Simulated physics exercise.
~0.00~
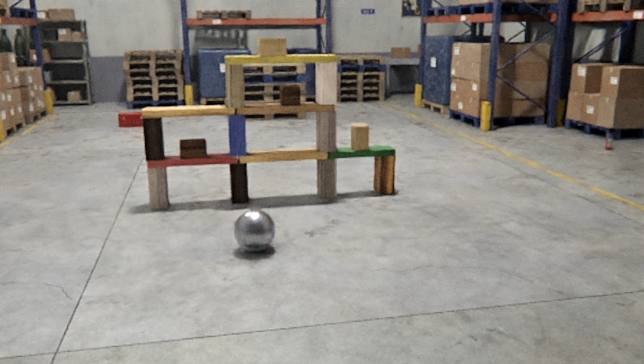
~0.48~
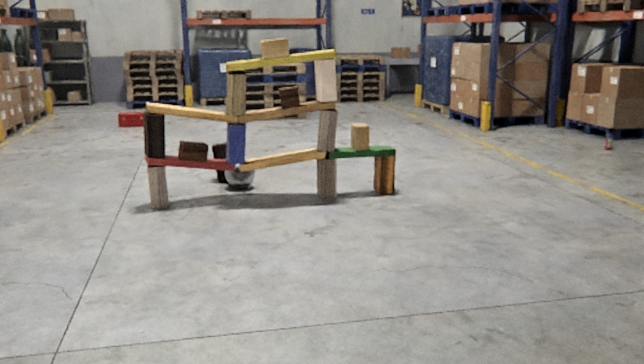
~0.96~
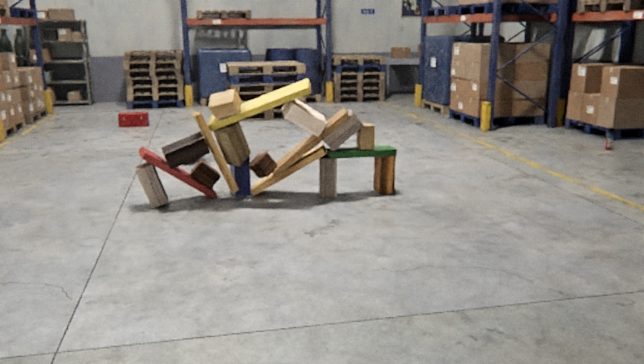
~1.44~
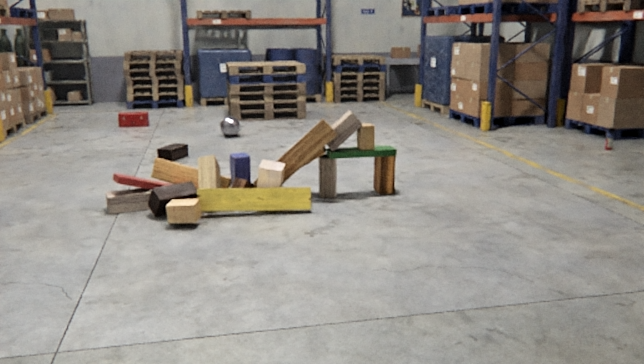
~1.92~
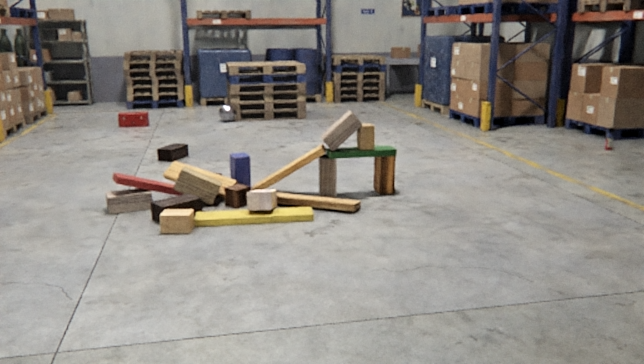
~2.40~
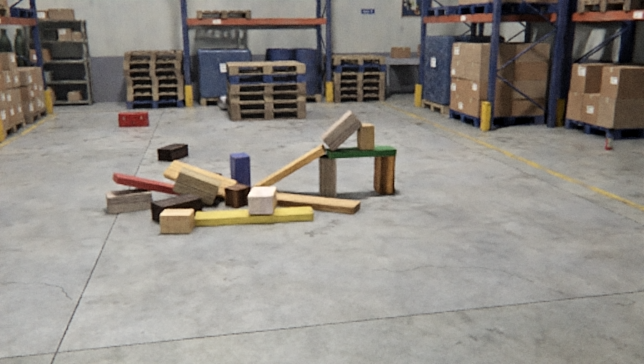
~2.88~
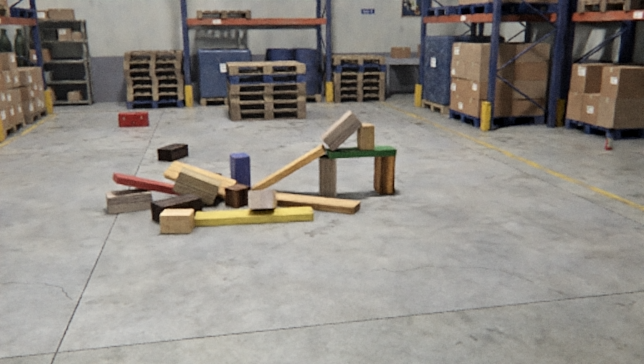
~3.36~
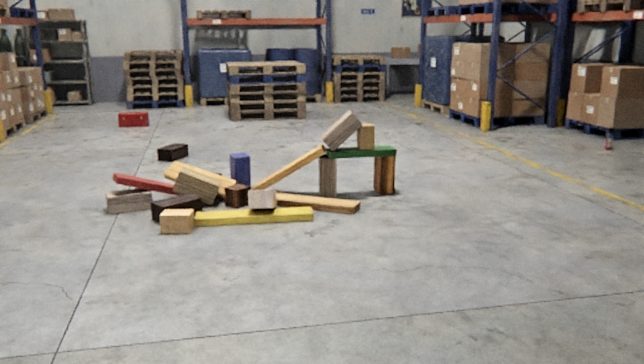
A steel ball rolls away from the viewer across a grey warehouse floor, seen by a still camera, toward a three-storey structure of loose wooden posts and planks, with shelving and pallets behind. It passes in under the structure, and the planks above begin to sag. The upper storeys cave in, the red plank slanting down at left and the yellow one tumbling from the top to the floor in front. The ball rolls on toward the pallets and goes out of sight. A heap remains, the blue post upright, a plank leaning against the still-standing green section at right.
